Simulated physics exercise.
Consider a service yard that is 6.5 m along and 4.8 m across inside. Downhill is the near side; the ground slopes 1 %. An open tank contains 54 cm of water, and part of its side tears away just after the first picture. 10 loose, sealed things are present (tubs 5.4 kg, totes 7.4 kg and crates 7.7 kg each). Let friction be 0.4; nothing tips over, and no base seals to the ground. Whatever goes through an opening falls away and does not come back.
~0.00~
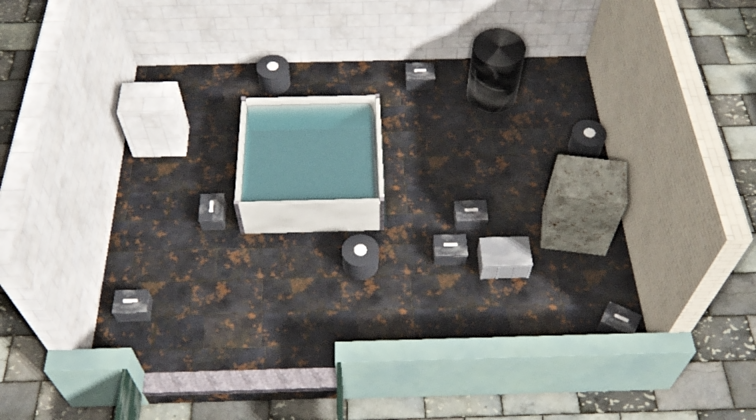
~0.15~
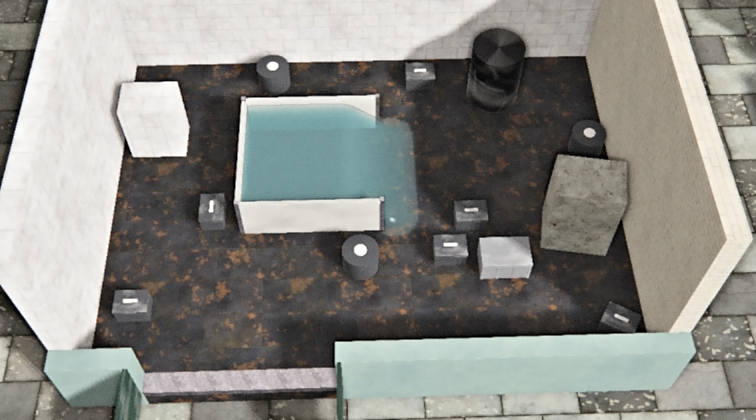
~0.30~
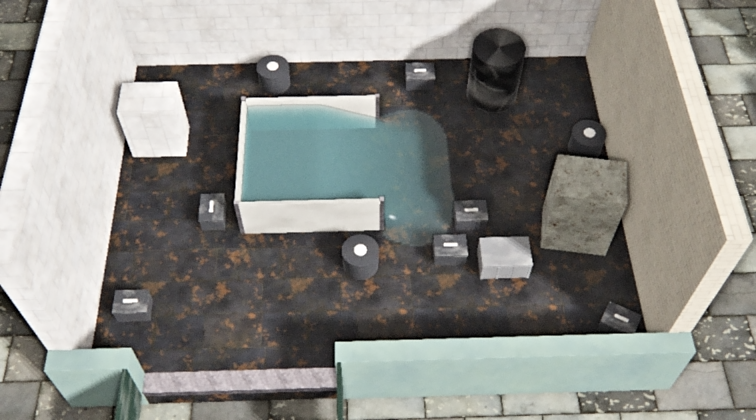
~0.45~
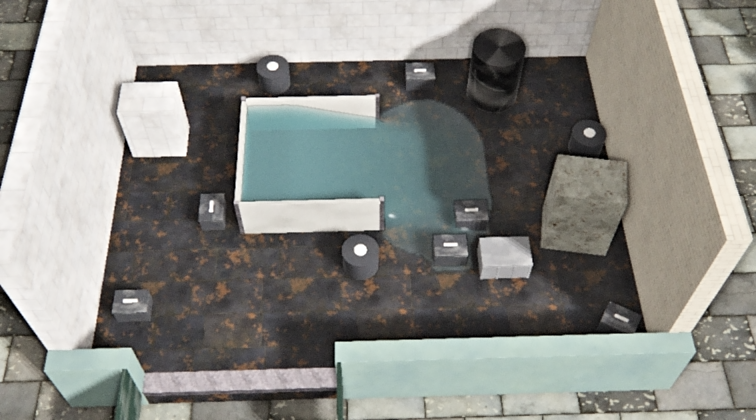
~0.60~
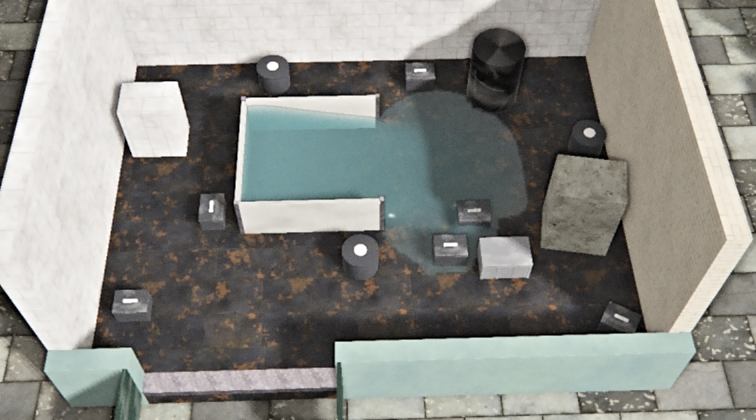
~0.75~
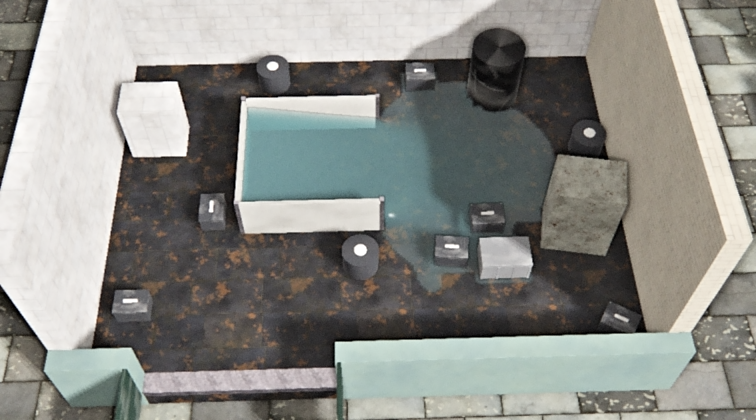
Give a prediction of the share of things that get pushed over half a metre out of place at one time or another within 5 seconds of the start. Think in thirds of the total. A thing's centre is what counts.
My answer: One to two thirds of the total.
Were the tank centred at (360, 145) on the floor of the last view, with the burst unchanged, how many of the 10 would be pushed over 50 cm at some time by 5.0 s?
In that case 7 of them.
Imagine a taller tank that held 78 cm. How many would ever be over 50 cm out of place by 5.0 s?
That would give 8.
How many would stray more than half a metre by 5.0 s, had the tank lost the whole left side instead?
Count: 3.
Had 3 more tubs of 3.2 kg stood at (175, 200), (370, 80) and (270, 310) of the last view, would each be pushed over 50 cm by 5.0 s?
Taking them one by one: It stays within, then it goes beyond, then it stays within.
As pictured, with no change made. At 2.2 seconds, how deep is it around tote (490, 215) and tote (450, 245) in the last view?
10 and 2 cm.
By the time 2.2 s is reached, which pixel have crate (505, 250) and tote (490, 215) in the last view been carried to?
First near (537, 333), second near (549, 292).
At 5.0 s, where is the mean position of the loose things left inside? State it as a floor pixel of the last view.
Mean position approx. (355, 222).
After 1.1 s 1 of 10 are over 50 cm from their spots; 1 afloat.
After 2.2 s 3 of 10 are over 50 cm from their spots; 3 afloat.
After 3.5 s 4 of 10 are over 50 cm from their spots; 4 afloat.
After 5.0 s 6 of 10 are over 50 cm from their spots, and 6 have been at some point; 4 afloat.
